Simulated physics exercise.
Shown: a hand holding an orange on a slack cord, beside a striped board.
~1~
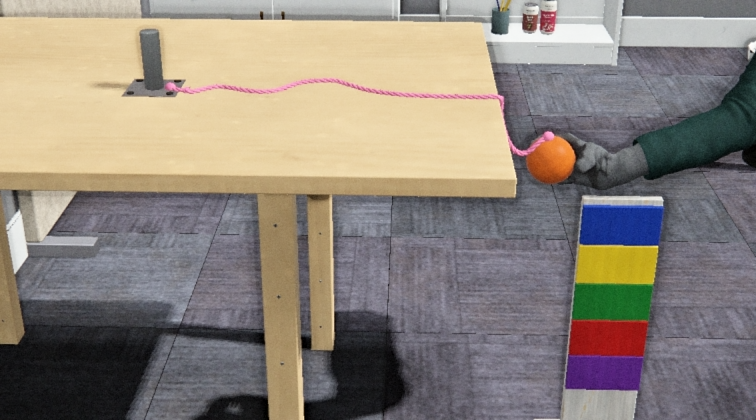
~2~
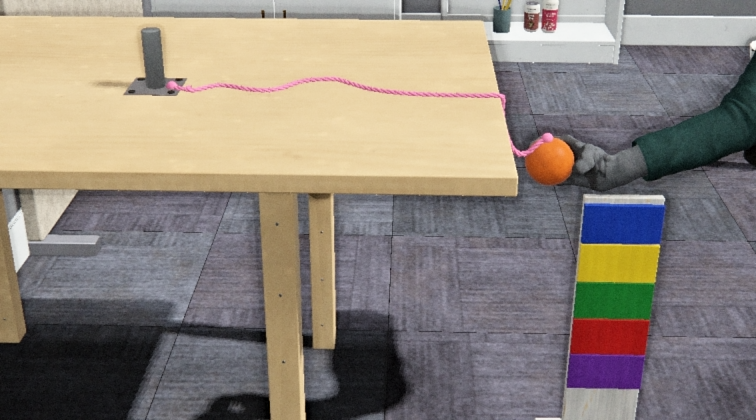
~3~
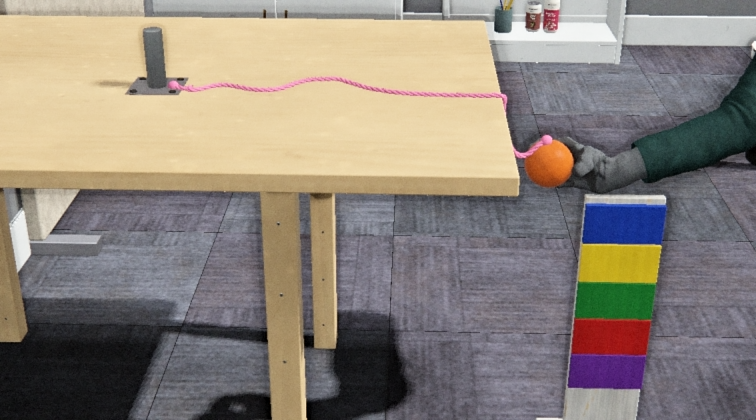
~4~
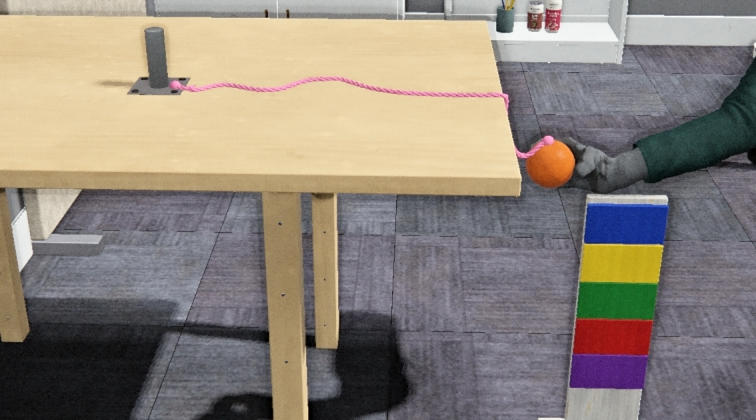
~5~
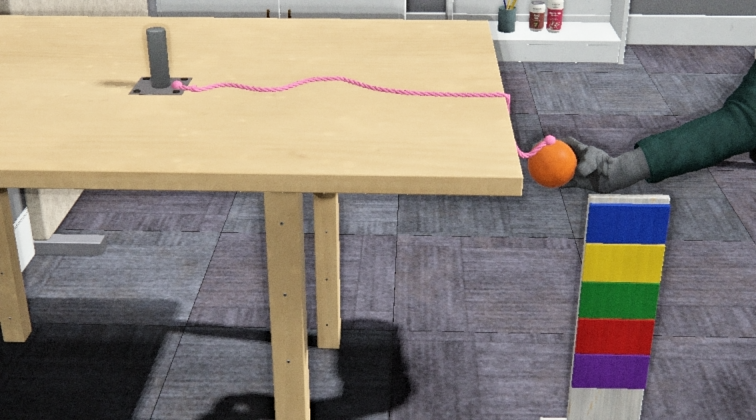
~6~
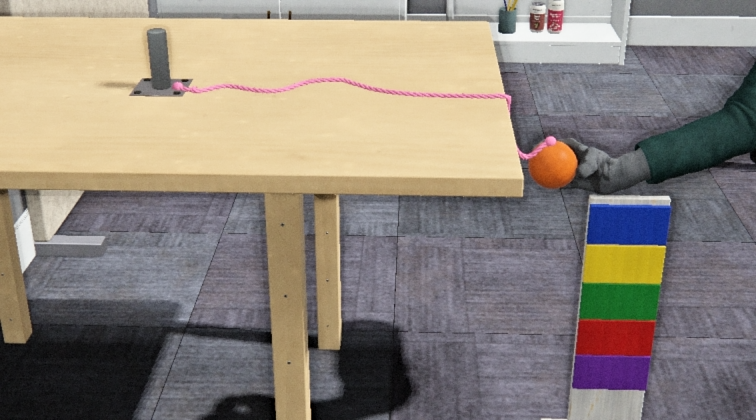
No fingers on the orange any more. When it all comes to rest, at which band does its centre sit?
At yellow.
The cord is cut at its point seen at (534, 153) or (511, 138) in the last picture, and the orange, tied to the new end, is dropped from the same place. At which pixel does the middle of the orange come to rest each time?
For the first cut it's about (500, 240), and for the second about (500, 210).
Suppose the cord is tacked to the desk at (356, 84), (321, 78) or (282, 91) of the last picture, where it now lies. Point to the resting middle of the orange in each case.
The pixel places are (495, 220), (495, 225) and (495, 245), one per try.
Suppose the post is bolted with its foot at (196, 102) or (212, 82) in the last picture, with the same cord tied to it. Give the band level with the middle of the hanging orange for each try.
First try: Green; second try: Green.
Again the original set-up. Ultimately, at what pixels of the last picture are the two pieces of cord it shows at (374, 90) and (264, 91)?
One finishes at (423, 88) and the other at (291, 87).
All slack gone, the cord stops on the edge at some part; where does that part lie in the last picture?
Around (453, 96).
Soon after, orange near (468, 244); level with yellow.
Then, orange near (512, 253); level with yellow.
At rest, orange near (500, 253); level with yellow. At yellow.
